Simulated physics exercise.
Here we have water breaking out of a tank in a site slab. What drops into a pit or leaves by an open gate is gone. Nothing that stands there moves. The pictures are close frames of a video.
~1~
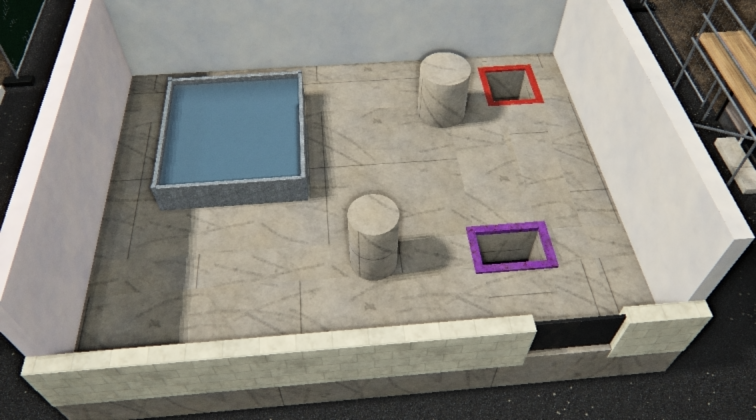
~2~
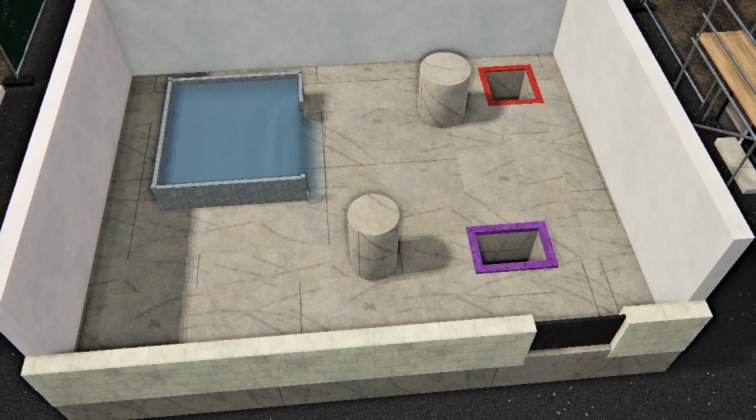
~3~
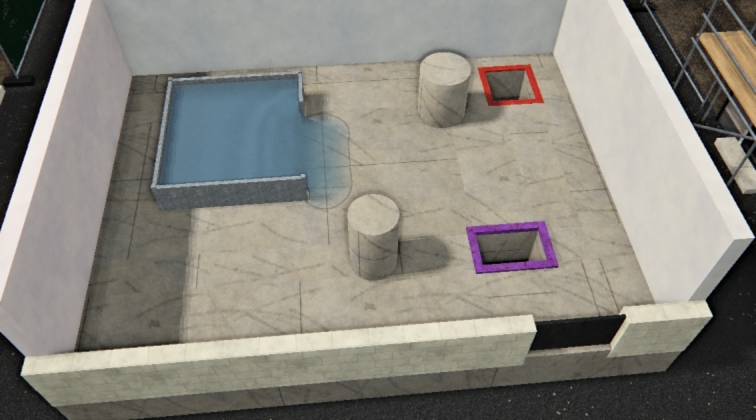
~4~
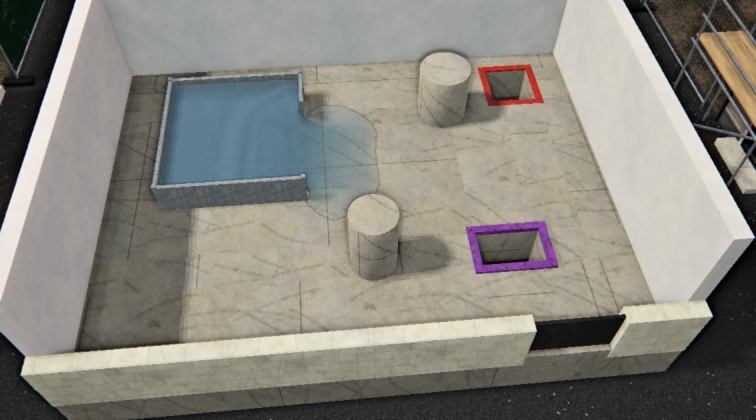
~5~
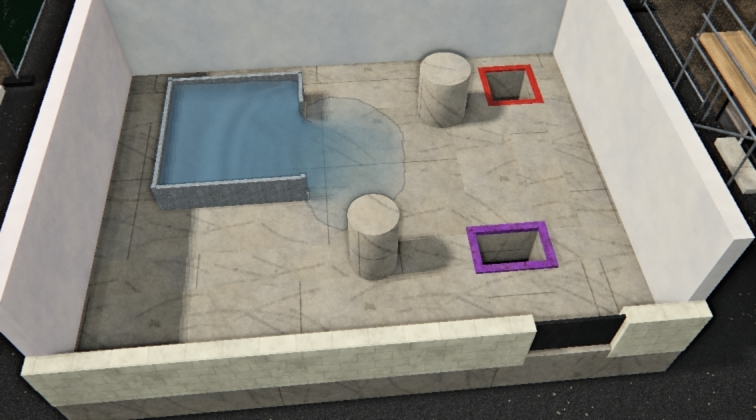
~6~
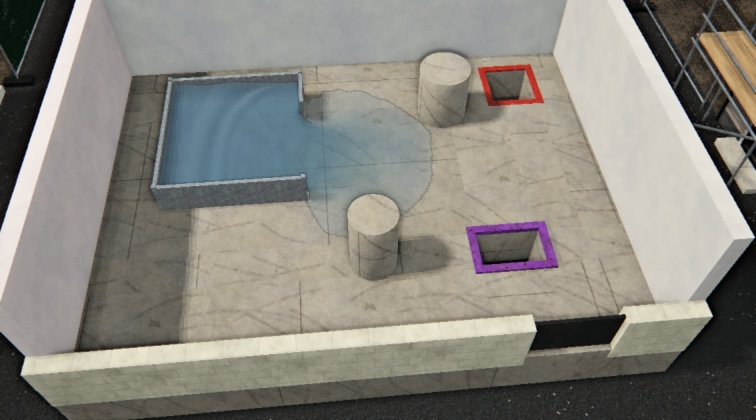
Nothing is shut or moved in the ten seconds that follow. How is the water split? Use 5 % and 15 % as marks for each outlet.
The gate takes not even 5 %; the purple pit takes between 5 and 15 %; the red pit takes above 15 %.
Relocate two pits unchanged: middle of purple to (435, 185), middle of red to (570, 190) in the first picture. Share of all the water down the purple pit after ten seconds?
Per cent: Purple 15.
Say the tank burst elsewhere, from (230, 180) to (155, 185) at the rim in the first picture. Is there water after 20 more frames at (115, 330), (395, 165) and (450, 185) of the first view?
As listed: Covered, no water, no water.
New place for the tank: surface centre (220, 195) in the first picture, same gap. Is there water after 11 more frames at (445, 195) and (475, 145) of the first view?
In turn: Wet, covered.
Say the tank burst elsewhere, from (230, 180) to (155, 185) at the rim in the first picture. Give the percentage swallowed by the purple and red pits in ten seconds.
Parts in a hundred: Purple 4, red 2.
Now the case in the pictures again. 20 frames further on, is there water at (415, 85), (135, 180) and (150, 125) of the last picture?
As listed: Awash, free of water, free of water.
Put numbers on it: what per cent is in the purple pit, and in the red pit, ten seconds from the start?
Roughly 10 per cent, then 18 per cent.
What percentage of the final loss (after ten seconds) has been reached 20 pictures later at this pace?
About 20 per cent.
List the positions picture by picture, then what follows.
In the first picture, still water in the water tank at (233, 129).
In the second picture, water pours out at (302, 152) and has run to (318, 198).
In the third picture, water pours out at (302, 154) and has run to (331, 119).
In the fourth picture, the front is at (366, 124), out from the gap at (302, 154).
In the fifth picture, water pours out at (302, 154) and has run to (394, 129).
In the sixth picture, water pours out at (302, 154) and has run to (422, 130).
A moment on, water covers 25 % of the floor; the gate 0 %, the purple pit 0 %, the red pit 0 %.
Next, water covers 35 % of the floor; the gate 0 %, the purple pit 1 %, the red pit 0 %.
Then, water covers 50 % of the floor; the gate 0 %, the purple pit 4 %, the red pit 1 %.
Later, water covers 60 % of the floor; the gate 0 %, the purple pit 7 %, the red pit 9 %.
In the end, water covers 85 % of the floor; the gate 0 %, the purple pit 9 %, the red pit 18 %.
